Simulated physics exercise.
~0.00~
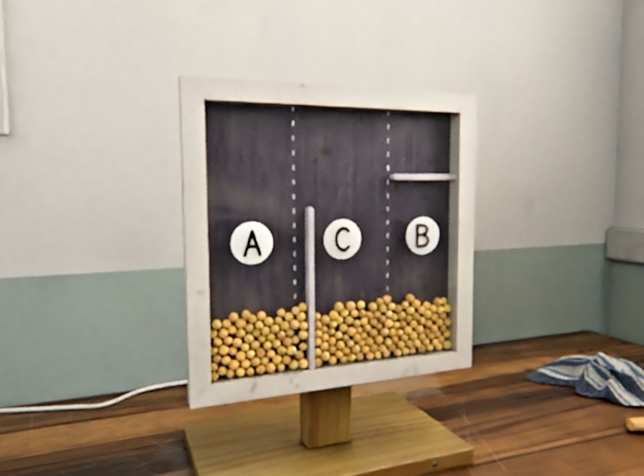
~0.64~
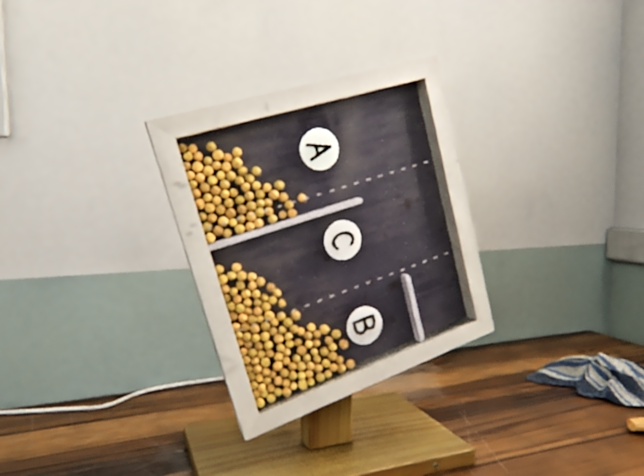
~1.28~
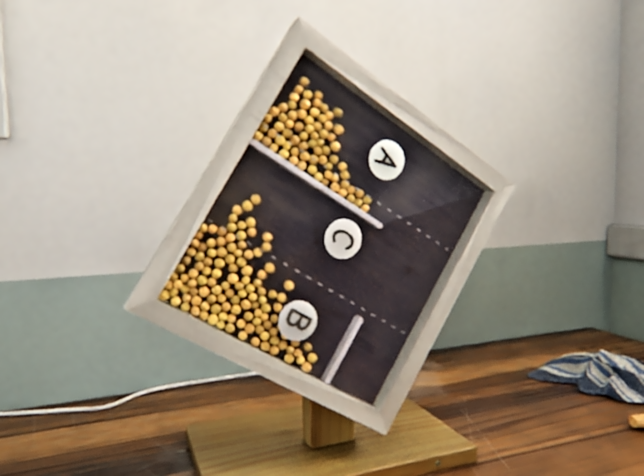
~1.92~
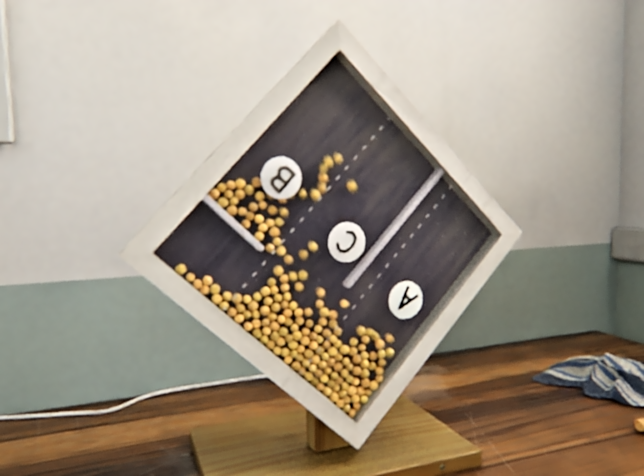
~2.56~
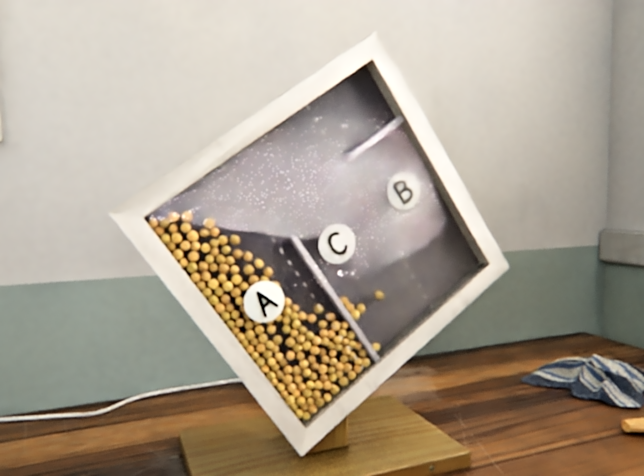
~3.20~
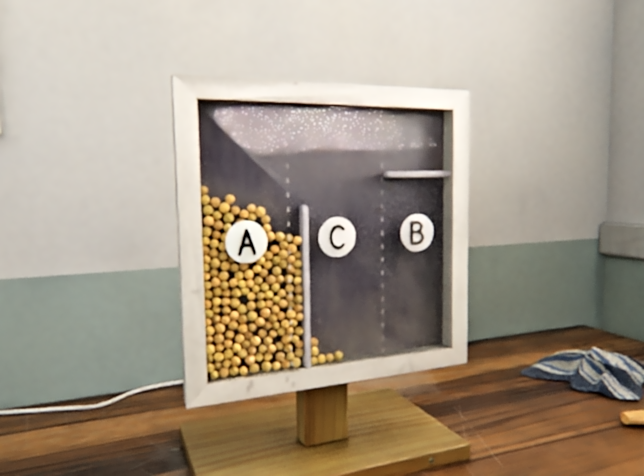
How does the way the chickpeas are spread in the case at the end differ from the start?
At the start they lay in a low layer across the whole bottom of the case, but at the end most of them were piled higher on the left in strip A, with only a few at the bottom of C.
